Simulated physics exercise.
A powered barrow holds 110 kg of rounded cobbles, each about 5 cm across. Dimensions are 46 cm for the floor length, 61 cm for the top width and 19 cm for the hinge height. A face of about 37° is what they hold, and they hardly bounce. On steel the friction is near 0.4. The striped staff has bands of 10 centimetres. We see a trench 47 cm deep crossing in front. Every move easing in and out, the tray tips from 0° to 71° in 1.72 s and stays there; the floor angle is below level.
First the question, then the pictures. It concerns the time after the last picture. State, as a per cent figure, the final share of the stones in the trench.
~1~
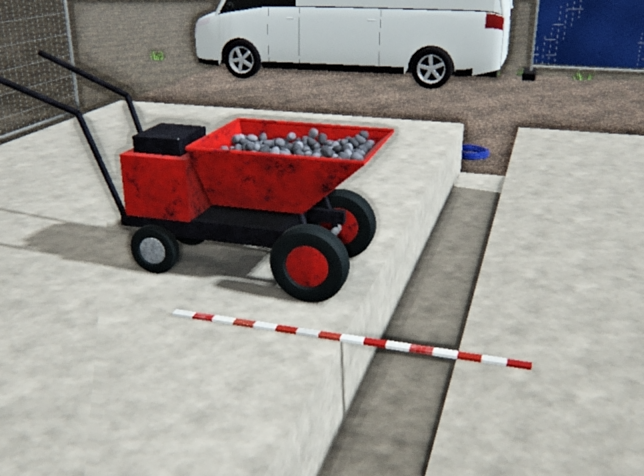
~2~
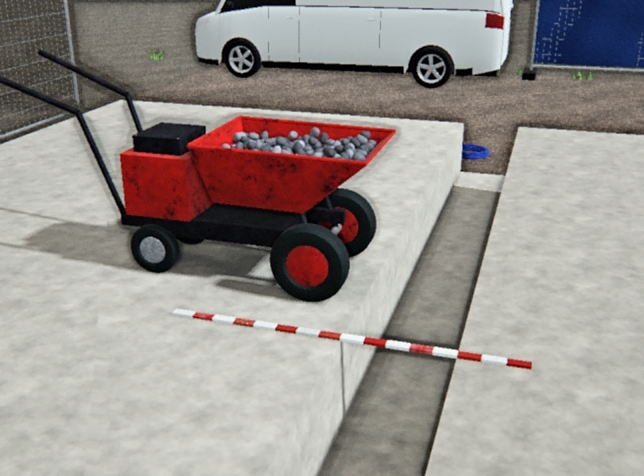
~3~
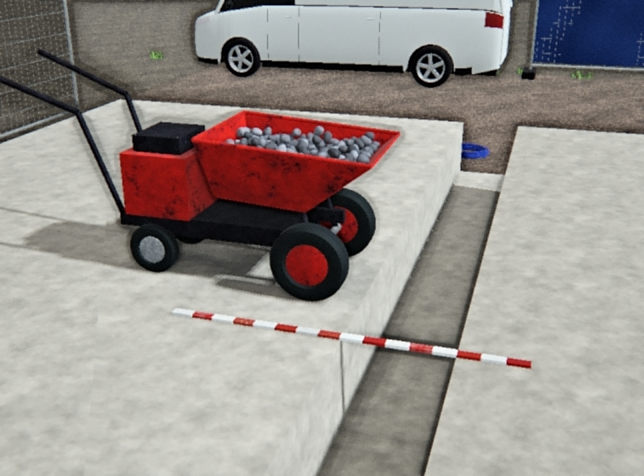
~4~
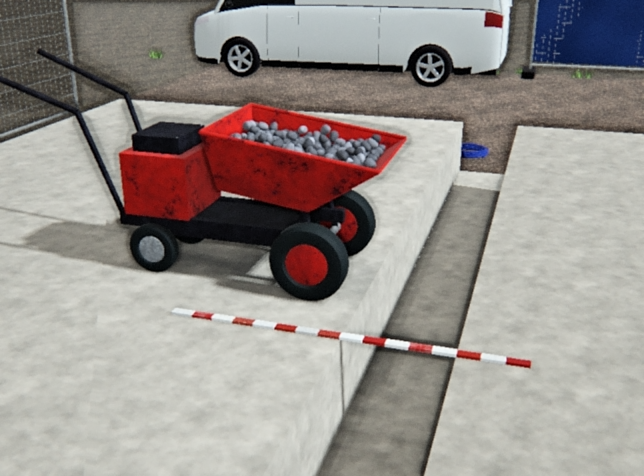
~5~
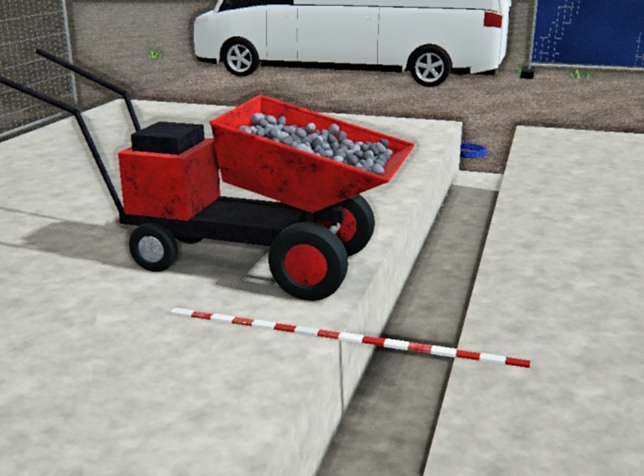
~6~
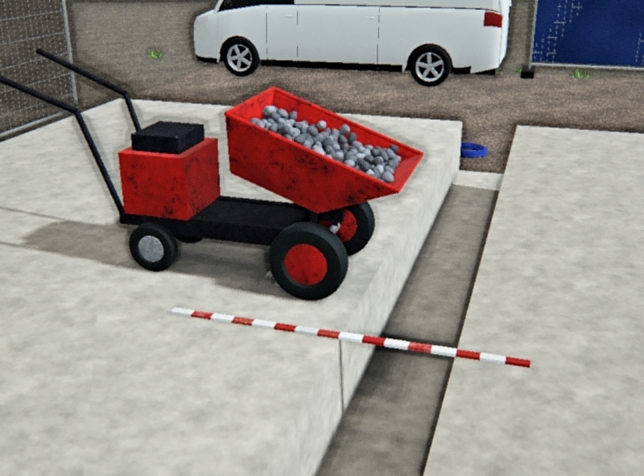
The final share is about 61 per cent.
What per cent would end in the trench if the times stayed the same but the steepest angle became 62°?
Trench share: Approx. 55%.
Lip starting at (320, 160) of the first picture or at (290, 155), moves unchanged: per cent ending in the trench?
Result: Close to 100 then close to 100 per cent.
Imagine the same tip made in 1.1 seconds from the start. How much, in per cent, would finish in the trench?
About 55%.
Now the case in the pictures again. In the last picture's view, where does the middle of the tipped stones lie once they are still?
Near (456, 360).
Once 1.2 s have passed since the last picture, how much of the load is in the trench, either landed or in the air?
Something like 40 in a hundred.
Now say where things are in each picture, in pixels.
Lip at (364, 164), floor tilted 0°, highest stones at (337, 142), in the first frame.
Lip at (367, 164), floor tilted 1°, highest stones at (339, 142), in the second frame.
The tray is at 4°, its lip at (372, 167); the top of the load is at (298, 136), in the third frame.
Lip at (379, 173), floor tilted 8°, highest stones at (273, 131), in the fourth frame.
The tray is at 14°, its lip at (388, 181); the top of the load is at (270, 123), in the fifth frame.
Lip at (399, 192), floor tilted 20°, highest stones at (275, 116), in the sixth frame.
Then, 0.7 s after the last picture the floor is at 60°, 98 % in the tray, 2 % in the trench; the foremost stones are at (455, 250).
Then, 1.2 s after the last picture the floor is at 71°, 29 % in the tray, 39 % in the trench, 31 % past the trench; the foremost stones are at (567, 307).
Then, 1.6 s after the last picture the floor is at 71°, 3 % in the tray, 57 % in the trench, 40 % past the trench; the foremost stones are at (630, 304).
Then, 3.5 s after the last picture the floor is at 71°, 0 % in the tray, 61 % in the trench, 39 % past the trench; the foremost stones are past the picture's edge.
